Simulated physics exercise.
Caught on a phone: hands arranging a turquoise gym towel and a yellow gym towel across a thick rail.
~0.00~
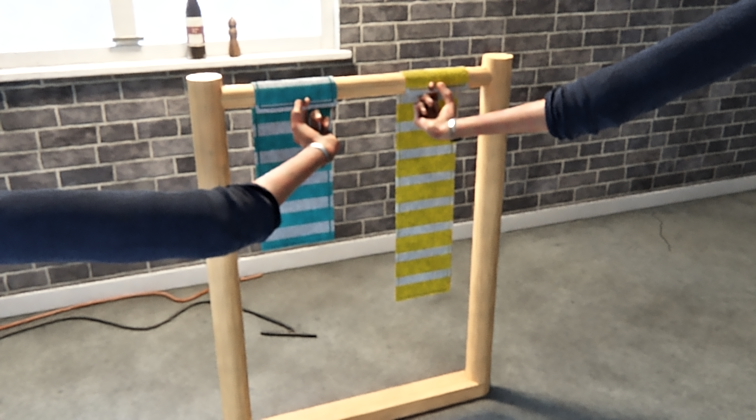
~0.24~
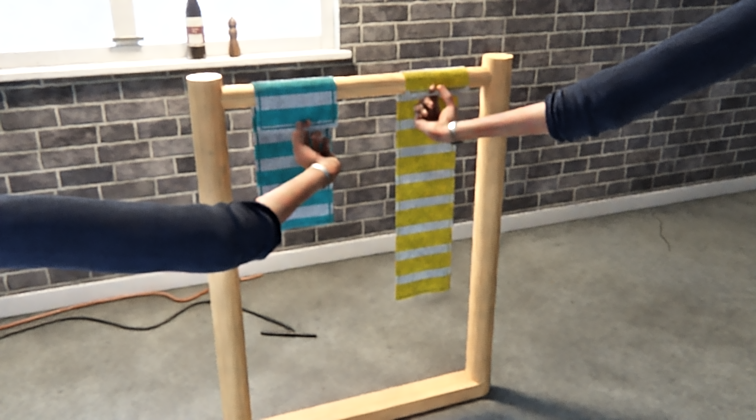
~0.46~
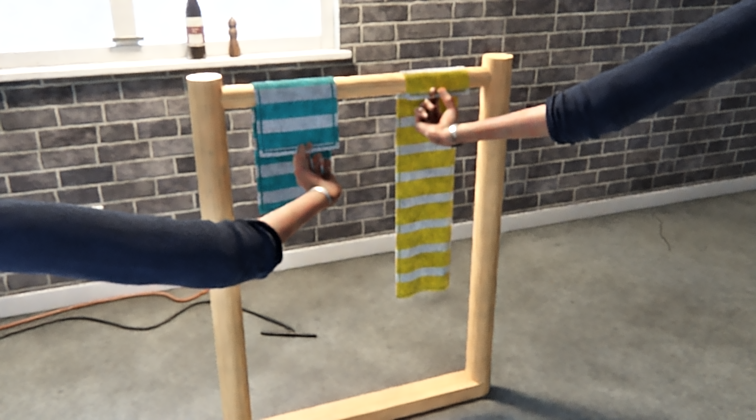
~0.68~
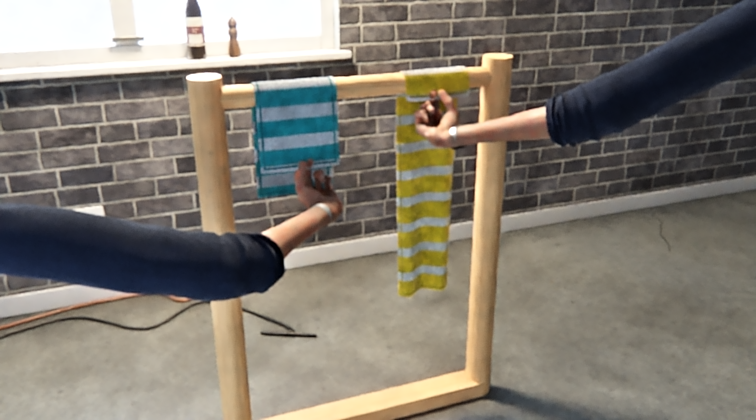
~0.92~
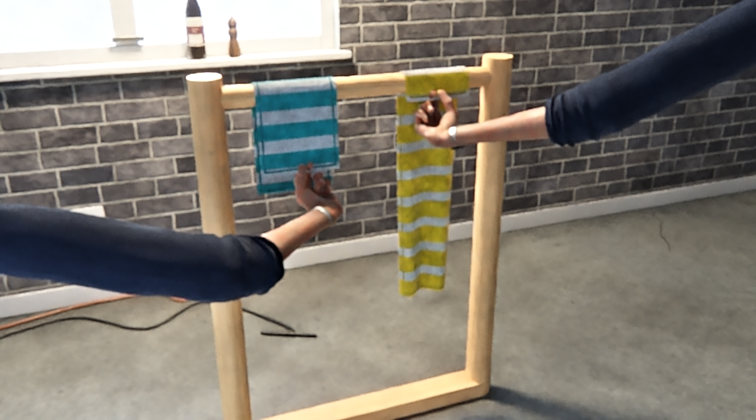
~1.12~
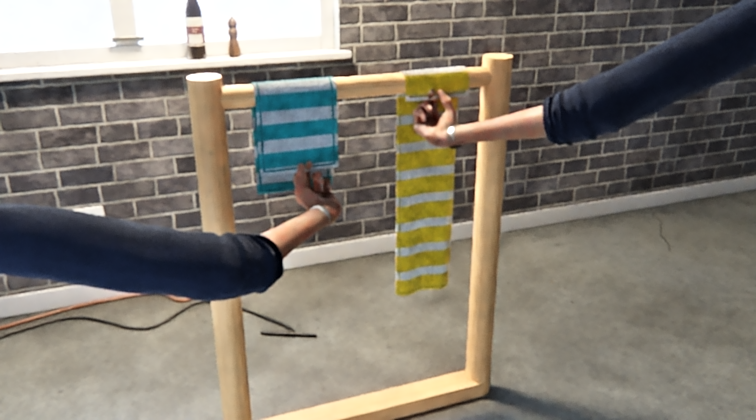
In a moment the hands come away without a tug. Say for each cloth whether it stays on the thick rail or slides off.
In the end the turquoise gym towel hangs there; the yellow gym towel is pulled off by its long side.
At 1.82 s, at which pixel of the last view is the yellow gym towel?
Around (418, 391).
By 1.52 s, turquoise gym towel unmoved; yellow gym towel clear of the rail and dropping near (422, 293).
By 1.82 s, turquoise gym towel unmoved; yellow gym towel in a heap on the floor near (418, 391).
When it is over, turquoise gym towel unmoved; yellow gym towel in a heap on the floor near (417, 393). The turquoise gym towel keeps its place and the yellow gym towel slides off.
